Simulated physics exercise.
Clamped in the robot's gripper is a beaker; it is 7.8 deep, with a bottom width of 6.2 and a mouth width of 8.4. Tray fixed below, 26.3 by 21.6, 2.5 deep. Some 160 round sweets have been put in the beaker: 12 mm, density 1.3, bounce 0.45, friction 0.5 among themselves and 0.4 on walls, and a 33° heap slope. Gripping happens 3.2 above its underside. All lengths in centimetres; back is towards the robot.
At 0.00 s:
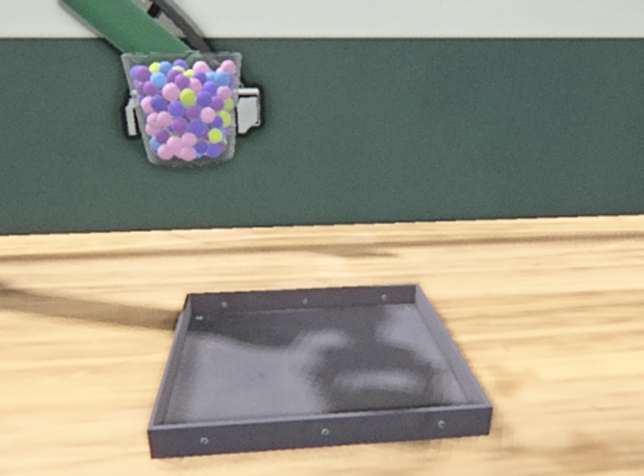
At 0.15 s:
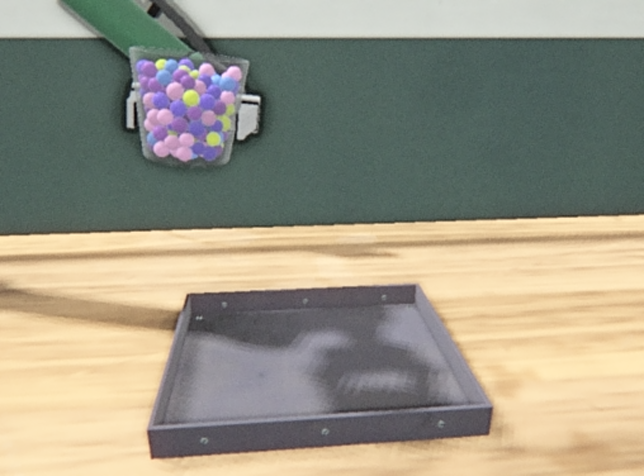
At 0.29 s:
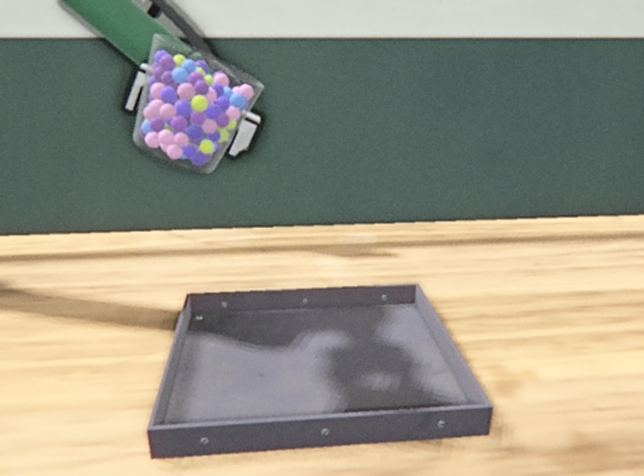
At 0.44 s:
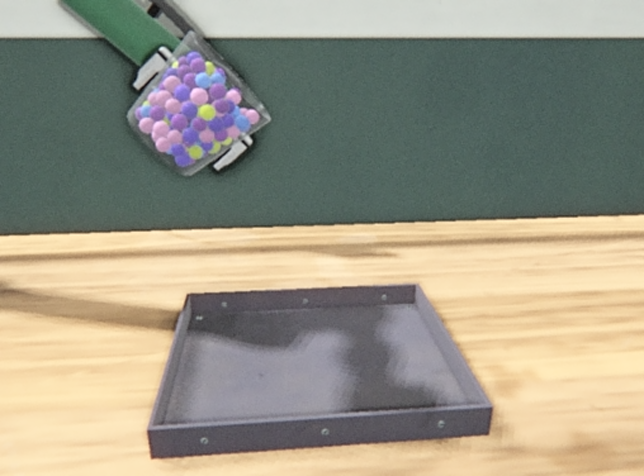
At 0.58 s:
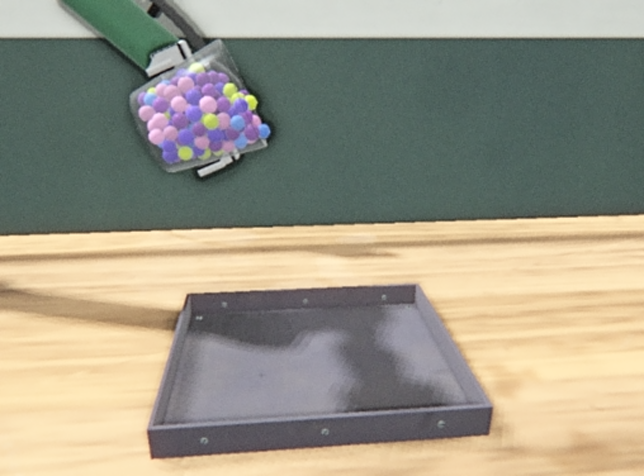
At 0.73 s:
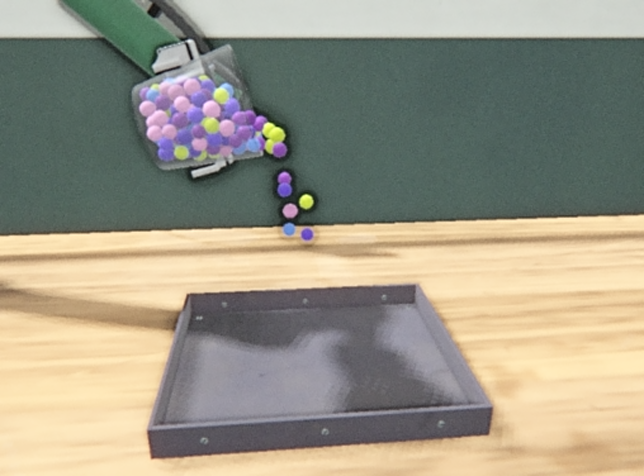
A clear container packed with pink, purple, blue and yellow-green balls hangs in a green robot arm's gripper at upper left, seen from a fixed, slightly raised view against a dark green wall. Below it, an empty, shallow grey tray rests on a pale wooden surface, crossed by shadows. The gripper tilts the container steadily to the right, its balls shift towards the rim, and a few drop out through the air.
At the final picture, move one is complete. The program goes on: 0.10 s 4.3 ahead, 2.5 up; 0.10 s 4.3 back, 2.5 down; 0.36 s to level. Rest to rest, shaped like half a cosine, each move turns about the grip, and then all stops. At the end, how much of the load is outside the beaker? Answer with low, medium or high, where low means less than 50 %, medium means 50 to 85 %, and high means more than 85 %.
High.
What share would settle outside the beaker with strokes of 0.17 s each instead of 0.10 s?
Around 60 percent.
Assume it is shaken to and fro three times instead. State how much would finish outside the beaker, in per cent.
Then about 100 per cent.
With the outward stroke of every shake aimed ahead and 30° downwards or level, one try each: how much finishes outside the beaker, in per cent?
About 55 and 85 per cent.
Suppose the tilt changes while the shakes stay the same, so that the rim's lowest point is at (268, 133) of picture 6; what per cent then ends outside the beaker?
The share is about 85 percent.
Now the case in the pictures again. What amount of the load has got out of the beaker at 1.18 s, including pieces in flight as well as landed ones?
About 100 in a hundred parts are out.
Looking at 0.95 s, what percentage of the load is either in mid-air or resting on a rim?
93 per cent.
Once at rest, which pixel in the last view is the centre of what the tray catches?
Near (401, 350).
After 0.95 s, tilted 74° forward, highest piece 23 above the table; 10 in the tray, 1 in the beaker, 148 in flight or on a rim.
After 1.18 s, tilted 17° forward, highest piece 5 above the table; 126 in the tray, 29 on the table or floor, 4 in flight or on a rim.
After 1.49 s, level, highest piece 2 above the table; 126 in the tray, 33 on the table or floor.
After 2.54 s, level, highest piece 2 above the table; 126 in the tray, 33 on the table or floor.
At rest, 126 in the tray, 33 on the table or floor. That is 100 % outside the beaker.
